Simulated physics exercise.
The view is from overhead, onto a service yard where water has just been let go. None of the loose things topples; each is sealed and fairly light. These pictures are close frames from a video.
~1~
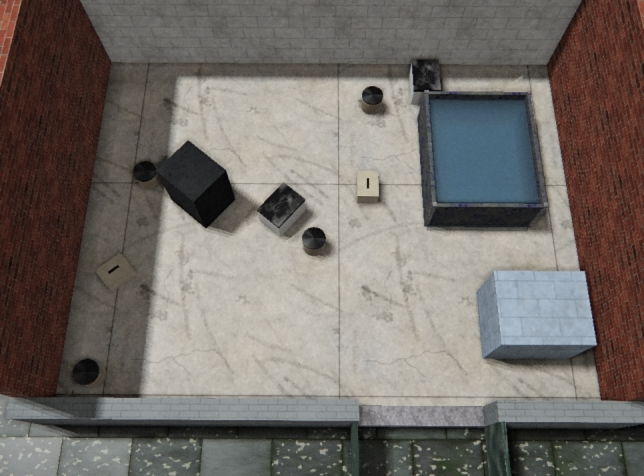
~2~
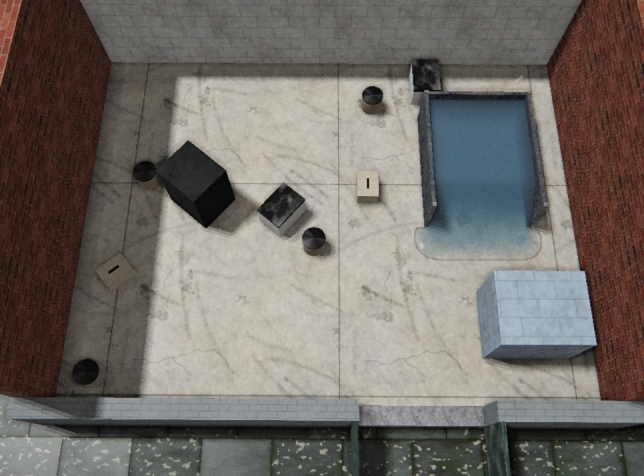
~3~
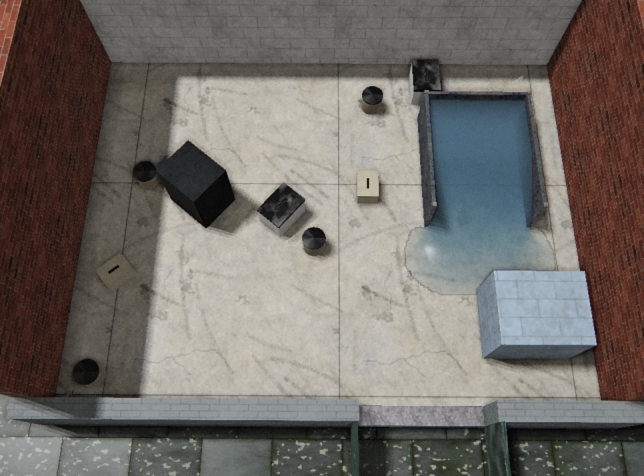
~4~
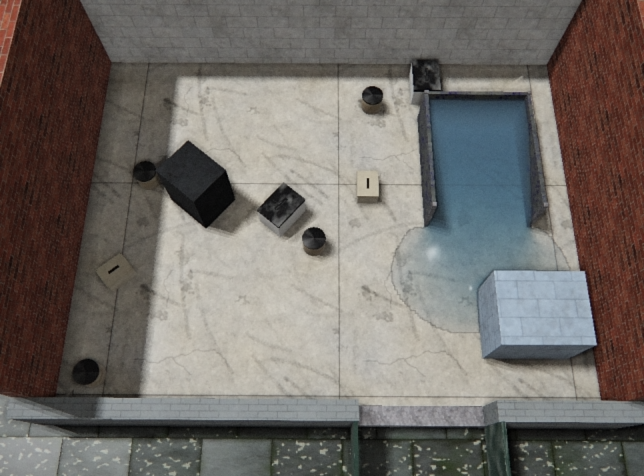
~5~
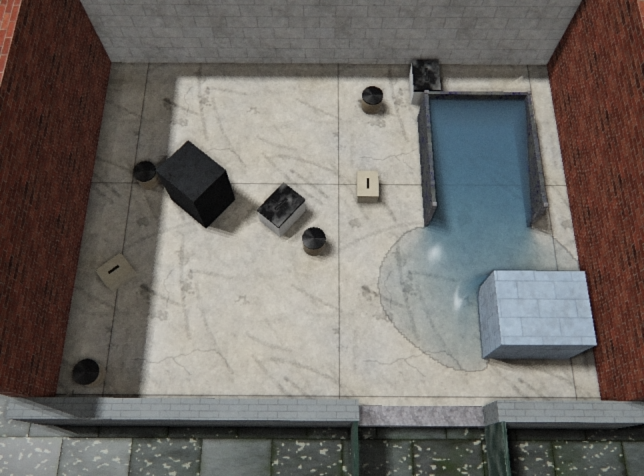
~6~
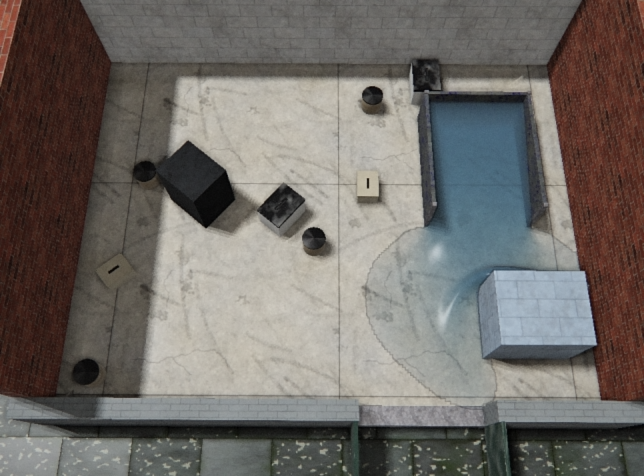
The clip shows an overhead view of a walled yard with a blue water tank, boxes and round objects; the tank's near side opens and water spreads across the pale floor around a light block, while the objects stay still.
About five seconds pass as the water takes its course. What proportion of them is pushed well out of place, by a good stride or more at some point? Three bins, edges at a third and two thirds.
Band-wise it's the bottom band, under a third.
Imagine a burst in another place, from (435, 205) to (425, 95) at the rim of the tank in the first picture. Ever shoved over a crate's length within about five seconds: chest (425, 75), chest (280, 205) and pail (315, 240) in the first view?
Here is how they go, in order: Fails to go that far, dislodged that far, and dislodged that far.
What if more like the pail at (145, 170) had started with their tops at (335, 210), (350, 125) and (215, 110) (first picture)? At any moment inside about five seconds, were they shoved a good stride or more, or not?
The first sits tight, the second sits tight and the third sits tight.
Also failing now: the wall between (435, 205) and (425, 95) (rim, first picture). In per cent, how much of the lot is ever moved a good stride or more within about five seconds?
About 80 %.
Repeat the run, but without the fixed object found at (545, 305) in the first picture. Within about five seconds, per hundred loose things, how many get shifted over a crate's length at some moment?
I'd put it at around 0 percent.
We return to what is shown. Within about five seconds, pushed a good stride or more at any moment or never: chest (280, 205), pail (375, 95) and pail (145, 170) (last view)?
First under that distance, second under that distance, third under that distance.
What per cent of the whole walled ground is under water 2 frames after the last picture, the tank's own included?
25 per cent, roughly.
A moment on, 0 of 8 are well off their spots; 0 afloat.
Next, 0 of 8 are well off their spots; 0 afloat.
Later, 0 of 8 are well off their spots; 1 afloat.
In the end, 1 of 8 are well off their spots, and 1 have been at some point; 1 afloat.
